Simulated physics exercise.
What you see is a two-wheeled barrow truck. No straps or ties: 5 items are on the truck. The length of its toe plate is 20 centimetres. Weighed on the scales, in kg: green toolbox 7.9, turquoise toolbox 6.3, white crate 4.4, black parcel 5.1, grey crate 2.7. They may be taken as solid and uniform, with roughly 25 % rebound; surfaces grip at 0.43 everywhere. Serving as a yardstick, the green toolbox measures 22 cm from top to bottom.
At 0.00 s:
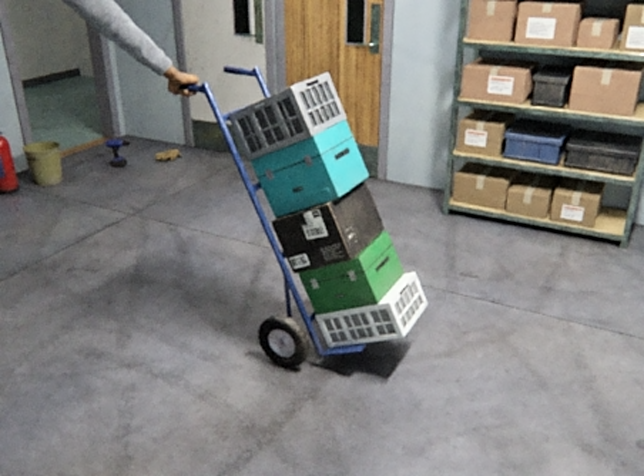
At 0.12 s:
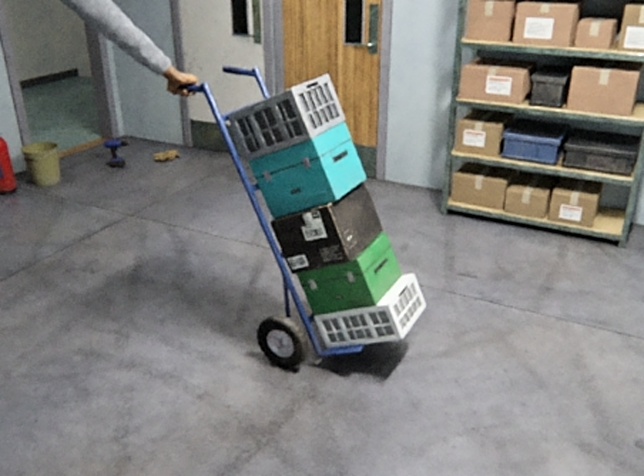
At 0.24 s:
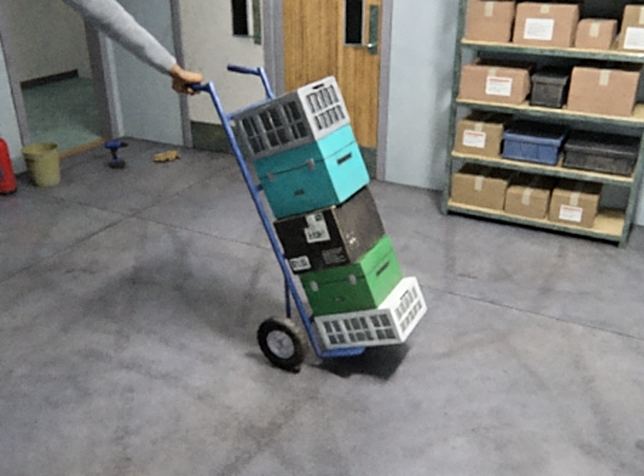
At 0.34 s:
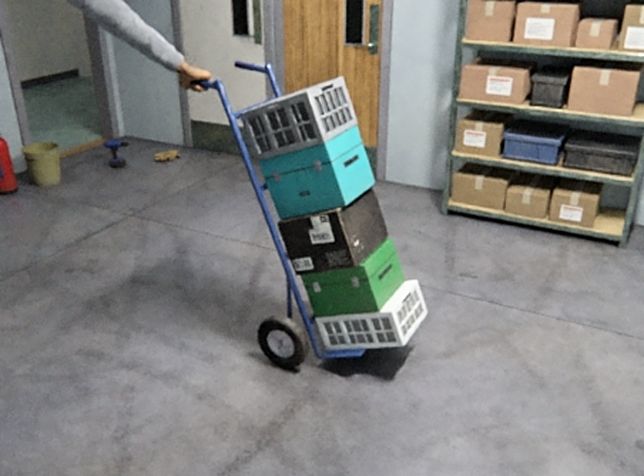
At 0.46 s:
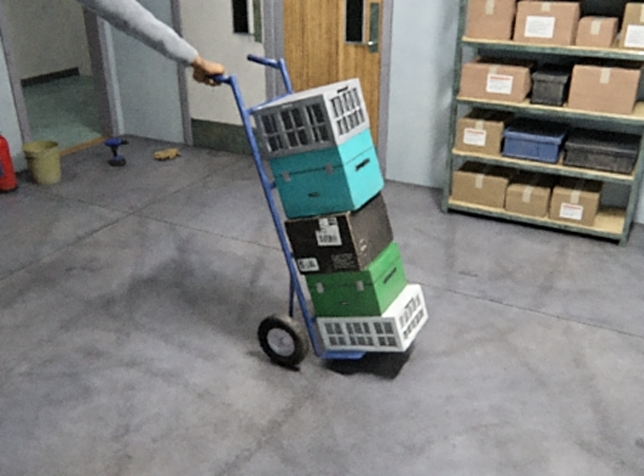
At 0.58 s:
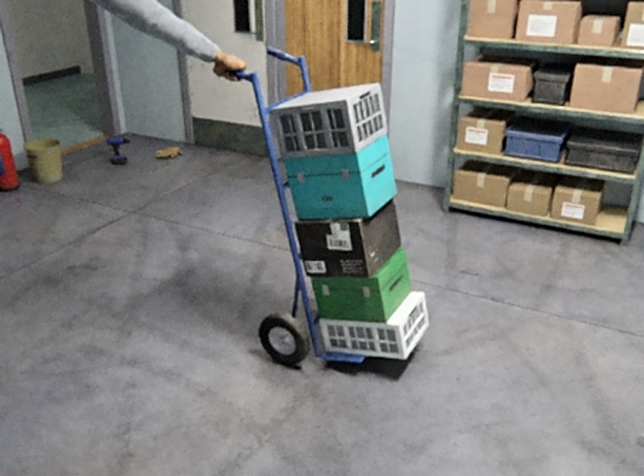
At first, a hand at the left holds a blue two-wheeled hand truck tilted back, with a grey crate, turquoise toolbox, black parcel, green toolbox and white crate stacked on it. After barely moving, the arm pushes the handle rightward, and the truck and its stack swing gradually closer to upright.
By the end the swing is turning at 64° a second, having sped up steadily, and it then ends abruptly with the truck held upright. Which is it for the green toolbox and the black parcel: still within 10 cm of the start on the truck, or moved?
I expect the green toolbox to stay within range; I expect the black parcel to stay within range.
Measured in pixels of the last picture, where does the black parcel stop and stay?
Near (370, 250).
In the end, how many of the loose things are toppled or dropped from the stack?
So, 0 in all.
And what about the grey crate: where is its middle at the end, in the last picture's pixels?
Resting point, approx. (398, 142) px.
After 0.98 s, truck upright; black parcel tipped 8° from how it sat near (382, 251); green toolbox tipped 8° from how it sat near (376, 298); grey crate tipped 8° from how it sat.
After 1.38 s, truck upright; black parcel tipped 7° from how it sat near (379, 251); green toolbox tipped 5° from how it sat near (375, 299); grey crate tipped 7° from how it sat.
At rest (2.4 s), all 5 in place, give or take 10 cm. Seen from the same camera at the end, green toolbox near (371, 299), black parcel near (370, 250).
